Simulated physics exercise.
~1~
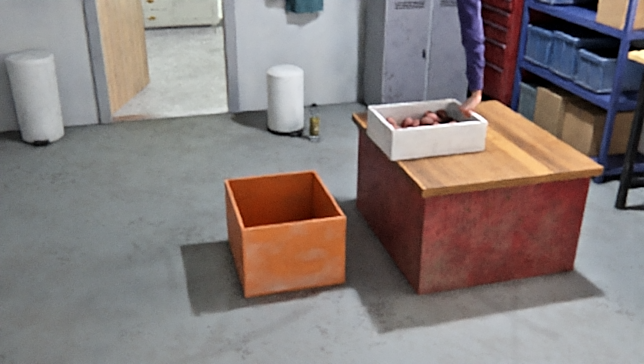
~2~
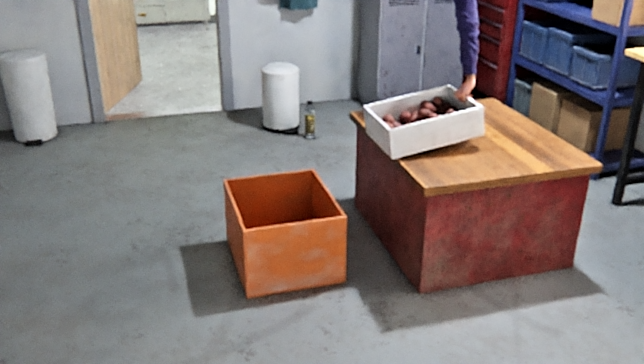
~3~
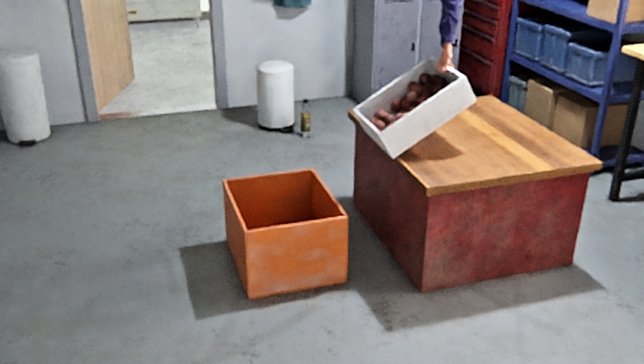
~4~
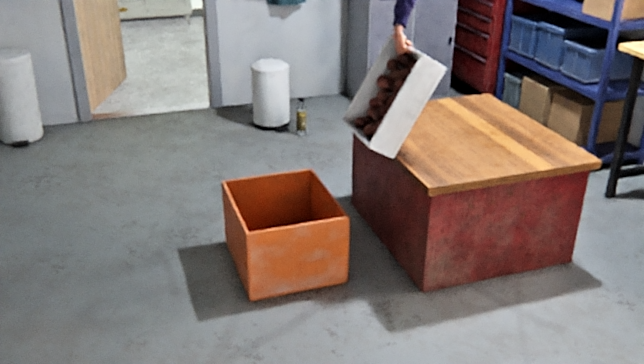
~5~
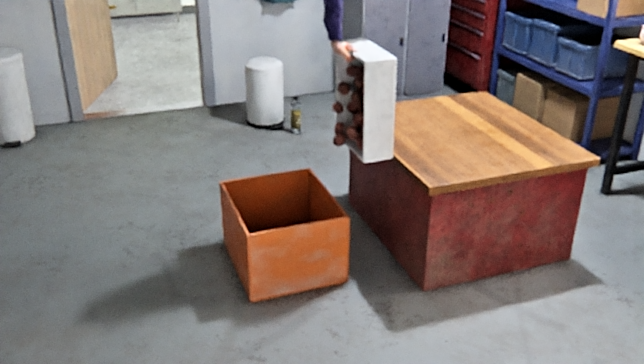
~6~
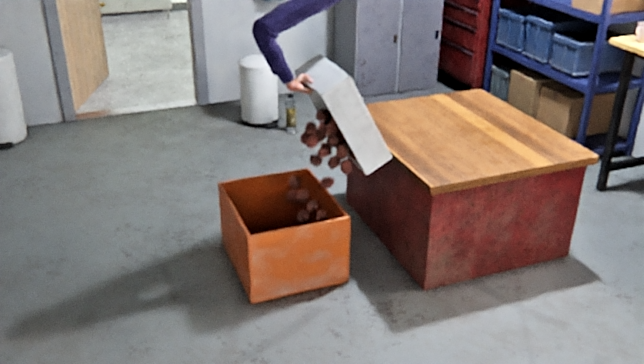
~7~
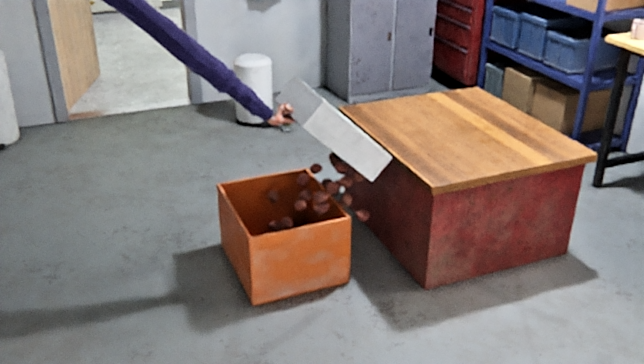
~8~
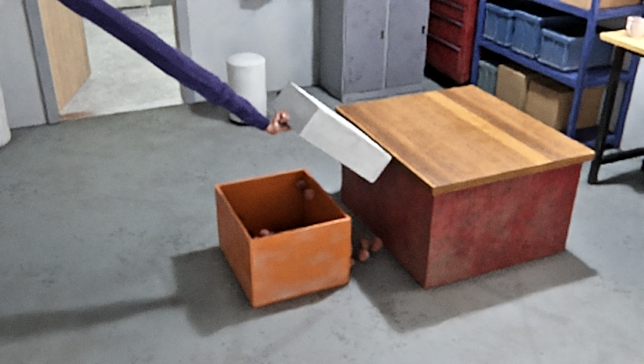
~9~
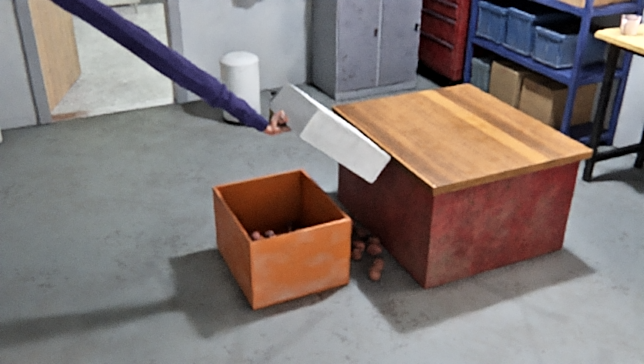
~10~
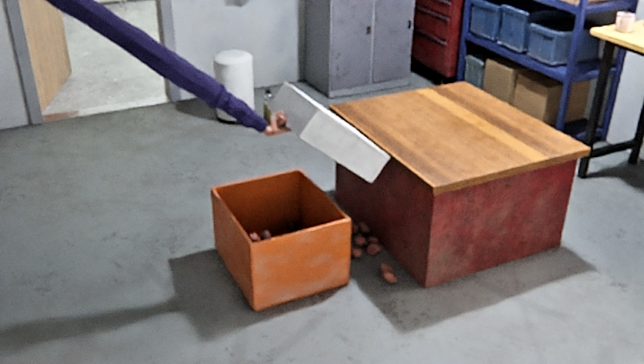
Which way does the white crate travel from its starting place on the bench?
It moves to the left, from the top of the bench toward the orange tote.
